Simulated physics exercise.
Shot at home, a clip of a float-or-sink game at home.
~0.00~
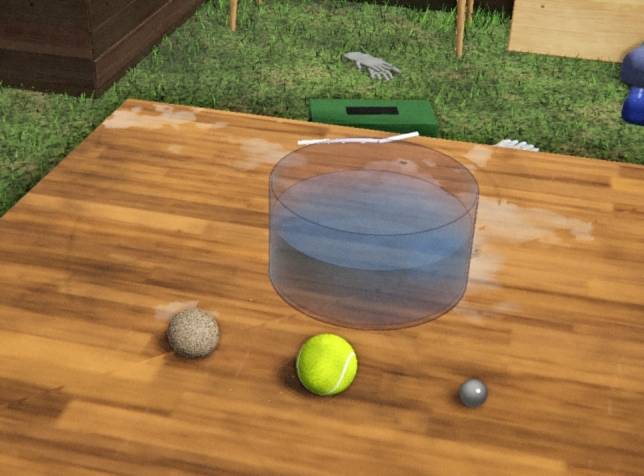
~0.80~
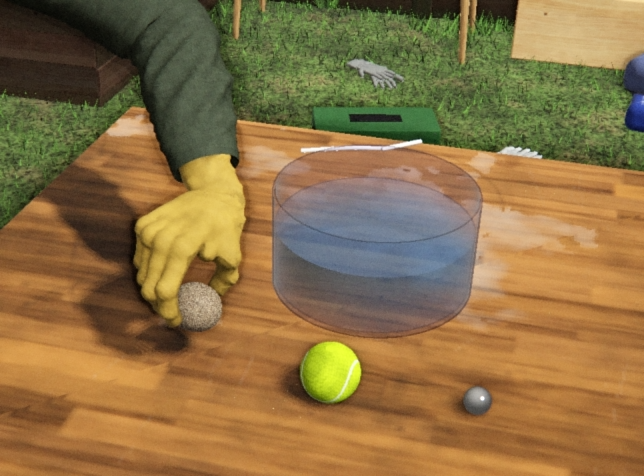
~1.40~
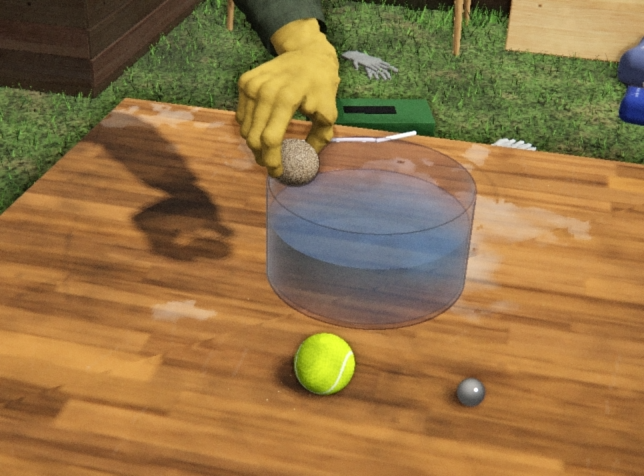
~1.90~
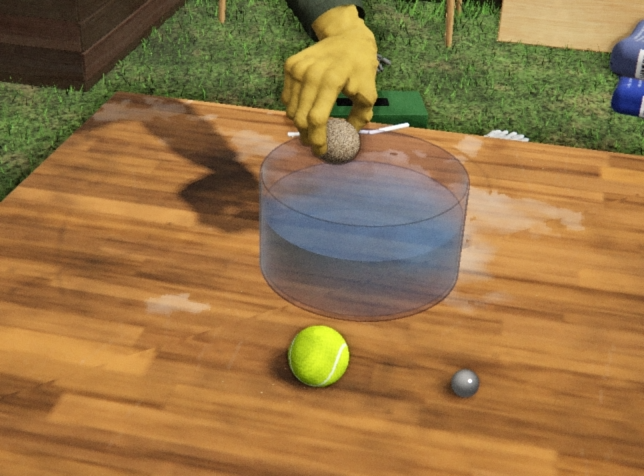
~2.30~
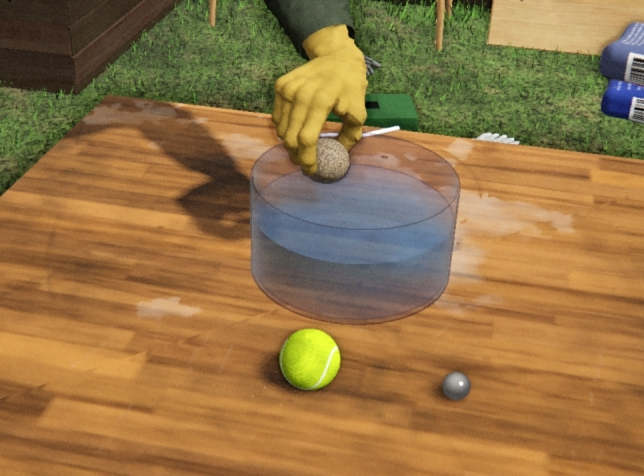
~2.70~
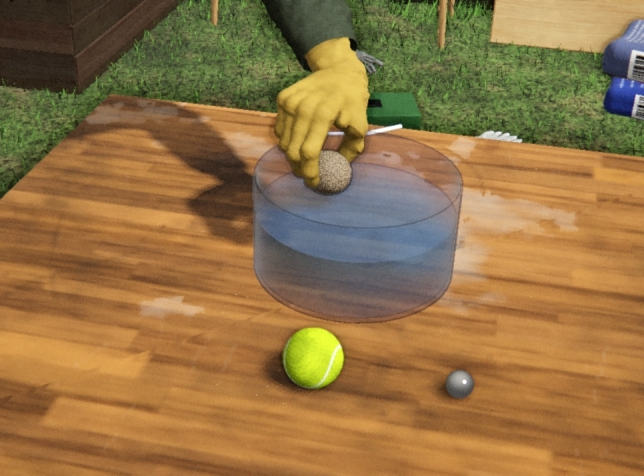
On a wooden table on a lawn, a stone ball, a tennis ball and a small steel ball sit in front of a clear tub of water. A yellow-gloved hand picks up the stone ball at left, carries it over the tub, and lowers it to just above the water.
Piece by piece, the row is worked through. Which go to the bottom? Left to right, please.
Obs. - left heads down; middle is buoyant; right heads down.
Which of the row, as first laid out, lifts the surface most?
I say the one on the left.
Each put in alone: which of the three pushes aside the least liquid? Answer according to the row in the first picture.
It is the right object.
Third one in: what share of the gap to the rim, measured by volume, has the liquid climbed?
Roughly 6 %.
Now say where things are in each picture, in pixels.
The first picture shows the row from the left; stone (193, 334); tennis ball (326, 365); steel ball (474, 393).
The second picture shows a hand picks up the stone; stone (195, 307); steel ball (478, 400).
In the third picture, it is carried over; stone (293, 162); tennis ball (324, 364).
In the fourth picture, it is above the clear tub; stone (336, 142); steel ball (466, 383).
The fifth picture shows it comes down; stone (326, 160); tennis ball (310, 360).
In the sixth picture, it is just over the surface; stone (328, 173); tennis ball (313, 359); steel ball (460, 384).
By 4.0 s, the stone sinks.
By 8.0 s, the tennis ball rides on the surface.
By 12.0 s, the steel ball sinks; afloat, tennis ball.
